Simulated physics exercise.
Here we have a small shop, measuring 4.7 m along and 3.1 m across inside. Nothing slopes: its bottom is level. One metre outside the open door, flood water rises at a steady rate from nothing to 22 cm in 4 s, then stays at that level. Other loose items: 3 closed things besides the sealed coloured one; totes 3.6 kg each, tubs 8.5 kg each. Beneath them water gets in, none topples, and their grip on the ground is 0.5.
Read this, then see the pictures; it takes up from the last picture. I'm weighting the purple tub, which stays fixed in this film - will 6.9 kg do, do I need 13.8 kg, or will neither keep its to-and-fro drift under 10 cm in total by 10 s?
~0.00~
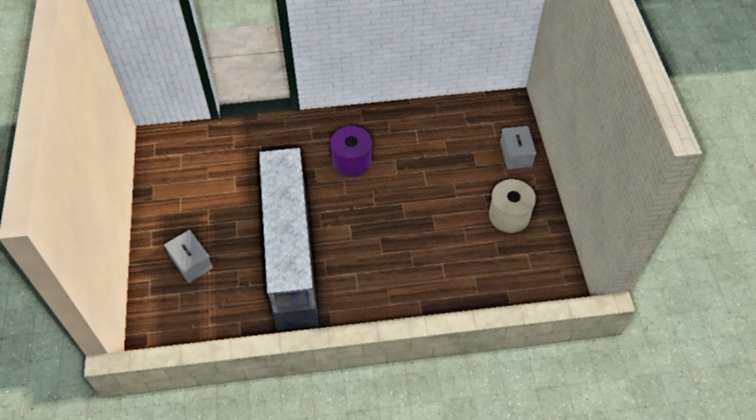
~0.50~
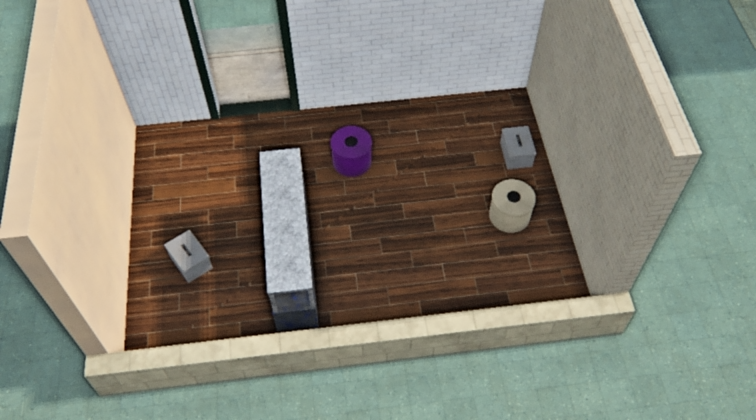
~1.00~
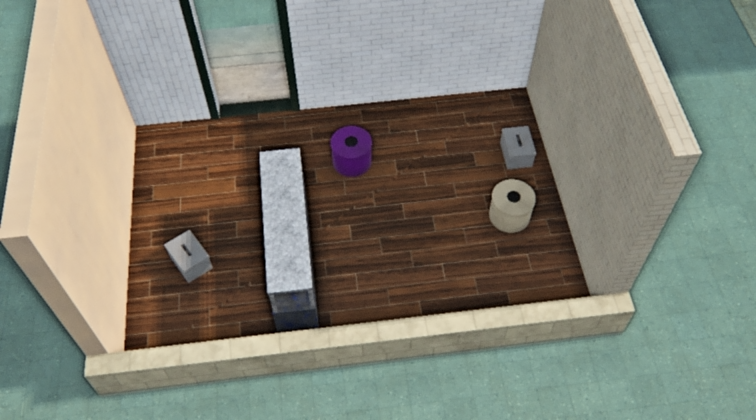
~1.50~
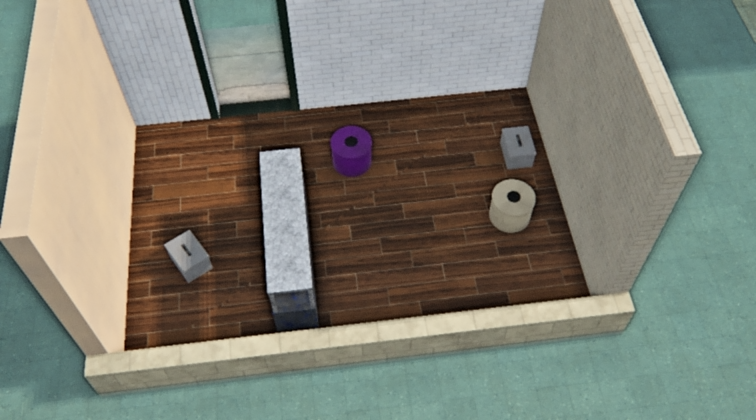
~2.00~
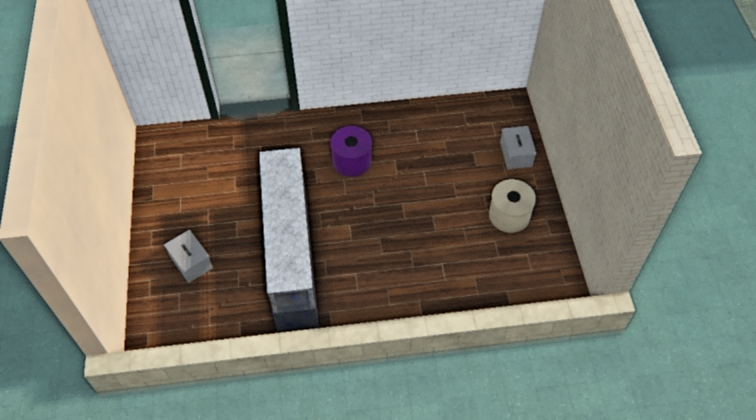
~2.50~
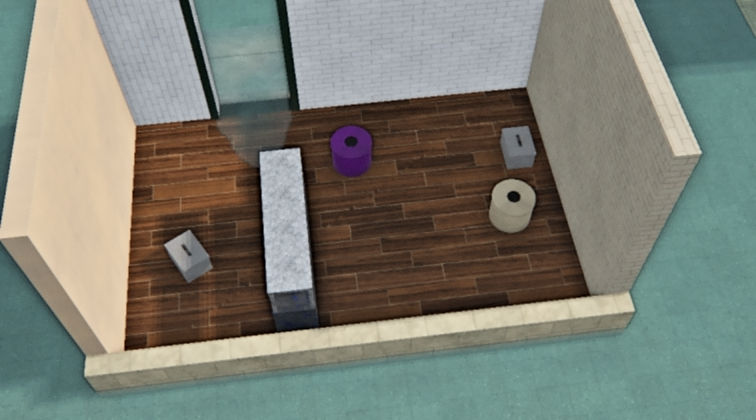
You need 13.8 kg.
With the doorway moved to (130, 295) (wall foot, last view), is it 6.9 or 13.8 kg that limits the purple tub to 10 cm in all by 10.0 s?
Answer: The lower mass works.
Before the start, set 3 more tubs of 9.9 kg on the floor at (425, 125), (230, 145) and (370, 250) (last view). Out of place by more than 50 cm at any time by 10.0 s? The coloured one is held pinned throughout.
In that order: Within it, beyond it, within it.
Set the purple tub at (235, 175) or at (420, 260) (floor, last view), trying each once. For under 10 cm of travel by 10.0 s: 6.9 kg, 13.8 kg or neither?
For the first spot both come up short, for the second only the heavier suffices.
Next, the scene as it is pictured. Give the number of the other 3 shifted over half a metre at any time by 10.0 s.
Count: 1.
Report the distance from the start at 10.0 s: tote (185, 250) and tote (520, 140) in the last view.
In turn: 80 cm, 20 cm.
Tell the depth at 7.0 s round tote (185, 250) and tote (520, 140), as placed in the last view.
12 and 1 cm.
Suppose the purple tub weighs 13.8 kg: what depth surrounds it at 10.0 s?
Something like 4 centimetres.
After 3.5 s the purple tub would be 0 cm from its start with 6.9 kg and 0 cm from its start with 13.8 kg; 1 cm of water round it then.
After 4.5 s the purple tub would be 0 cm from its start with 6.9 kg and 0 cm from its start with 13.8 kg; 3 cm of water round it then.
After 7.0 s the purple tub would be 26 cm from its start with 6.9 kg and 0 cm from its start with 13.8 kg; 4 cm of water round it then.
After 10.0 s the purple tub would be 26 cm from its start with 6.9 kg and 0 cm from its start with 13.8 kg; 4 cm of water round it then.
